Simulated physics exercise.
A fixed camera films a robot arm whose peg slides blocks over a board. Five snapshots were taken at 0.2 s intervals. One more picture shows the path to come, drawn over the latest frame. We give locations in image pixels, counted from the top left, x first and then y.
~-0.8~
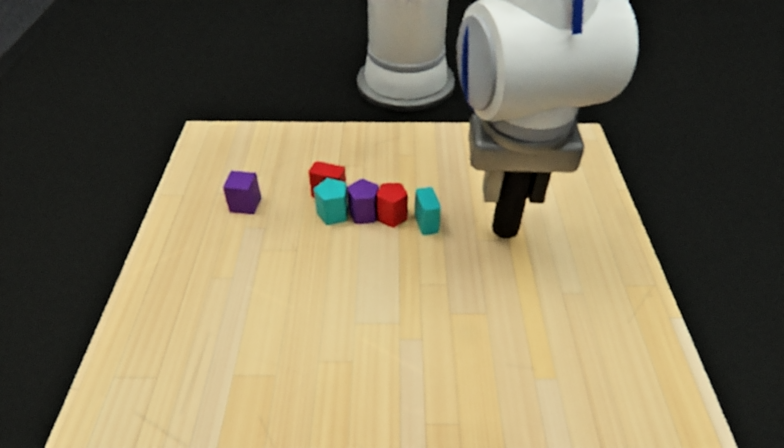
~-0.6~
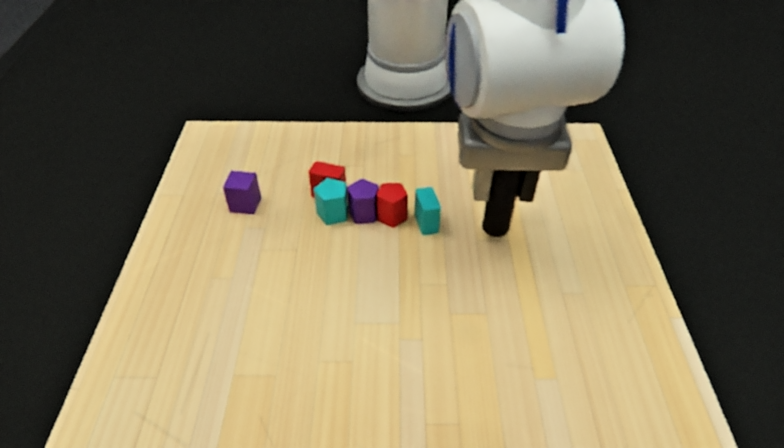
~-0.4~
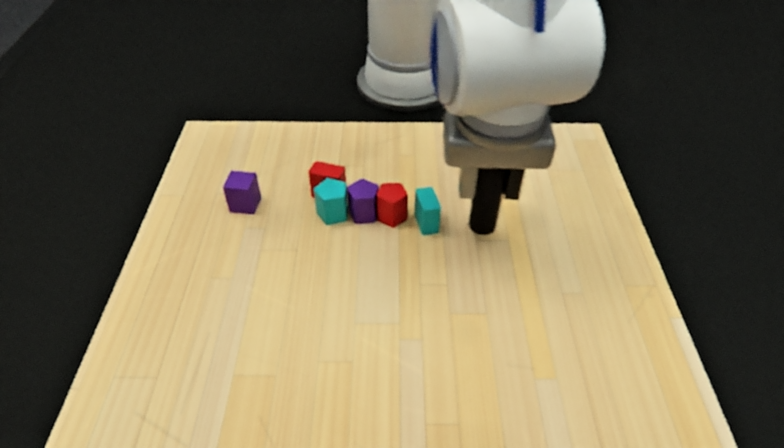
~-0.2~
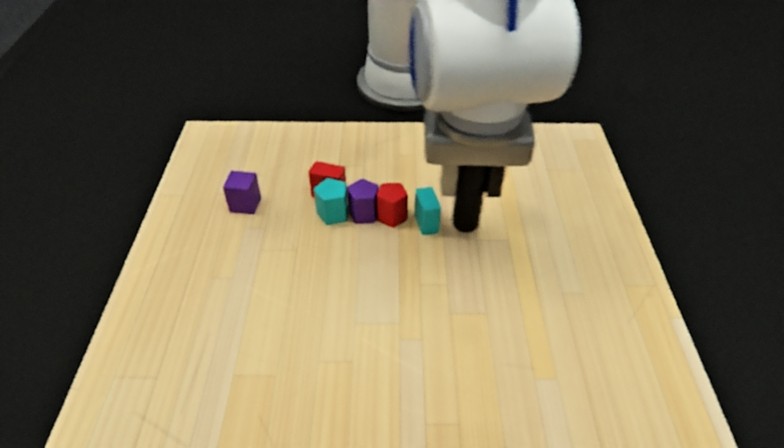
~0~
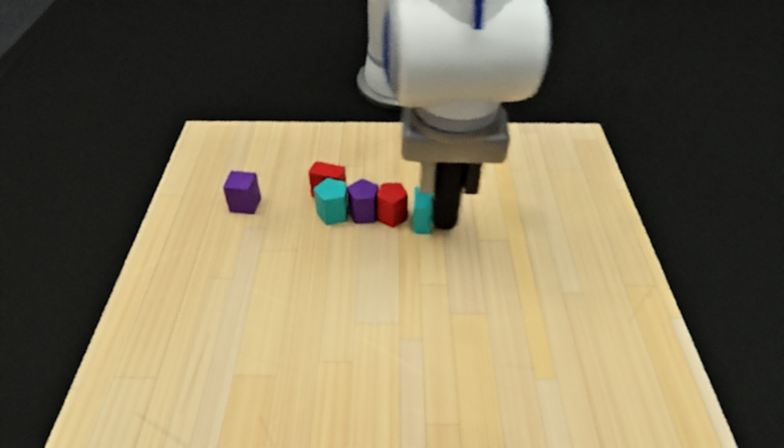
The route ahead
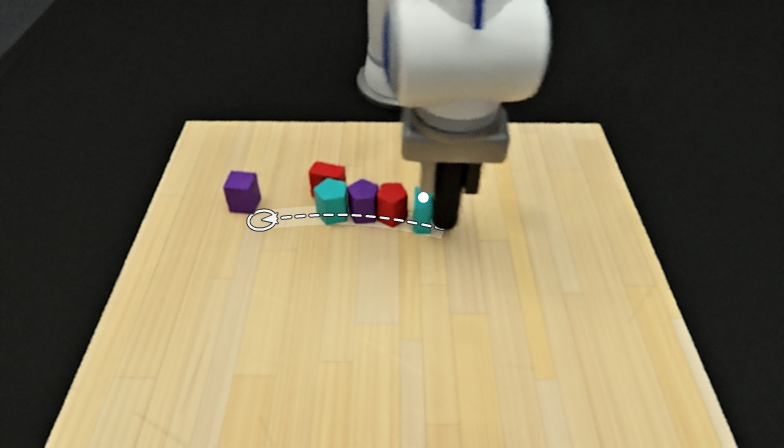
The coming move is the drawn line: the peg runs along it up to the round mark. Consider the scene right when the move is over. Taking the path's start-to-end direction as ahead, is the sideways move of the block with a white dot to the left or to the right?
Rightward.
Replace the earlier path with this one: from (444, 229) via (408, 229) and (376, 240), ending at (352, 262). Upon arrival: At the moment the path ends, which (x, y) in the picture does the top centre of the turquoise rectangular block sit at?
At pixel (384, 192).
The drawn path runs from (444, 229) via (354, 215), ending at (262, 220); the dot is on the turquoise rectangular block.
The first path, step by step. One third of the way, peg (384, 210); red rectangular block (305, 159), turned 45° clockwise; turquoise pentagonal block (296, 191), turned 50° anticlockwise; purple pentagonal block (319, 177), turned 25° anticlockwise; red pentagonal block (348, 174); turquoise rectangular block (367, 183), turned 40° clockwise.
Two thirds of the way, peg (322, 207); red rectangular block (299, 156), turned 65° clockwise; turquoise pentagonal block (291, 192), turned 65° anticlockwise; purple pentagonal block (307, 175), turned 40° anticlockwise; red pentagonal block (332, 160), turned 30° clockwise; turquoise rectangular block (339, 174), turned 80° clockwise.
At the end, peg (260, 212); red rectangular block (298, 152), turned 70° clockwise; turquoise pentagonal block (227, 202), turned 95° anticlockwise; purple pentagonal block (291, 173); red pentagonal block (332, 160), turned 30° clockwise; turquoise rectangular block (339, 174), turned 80° clockwise.
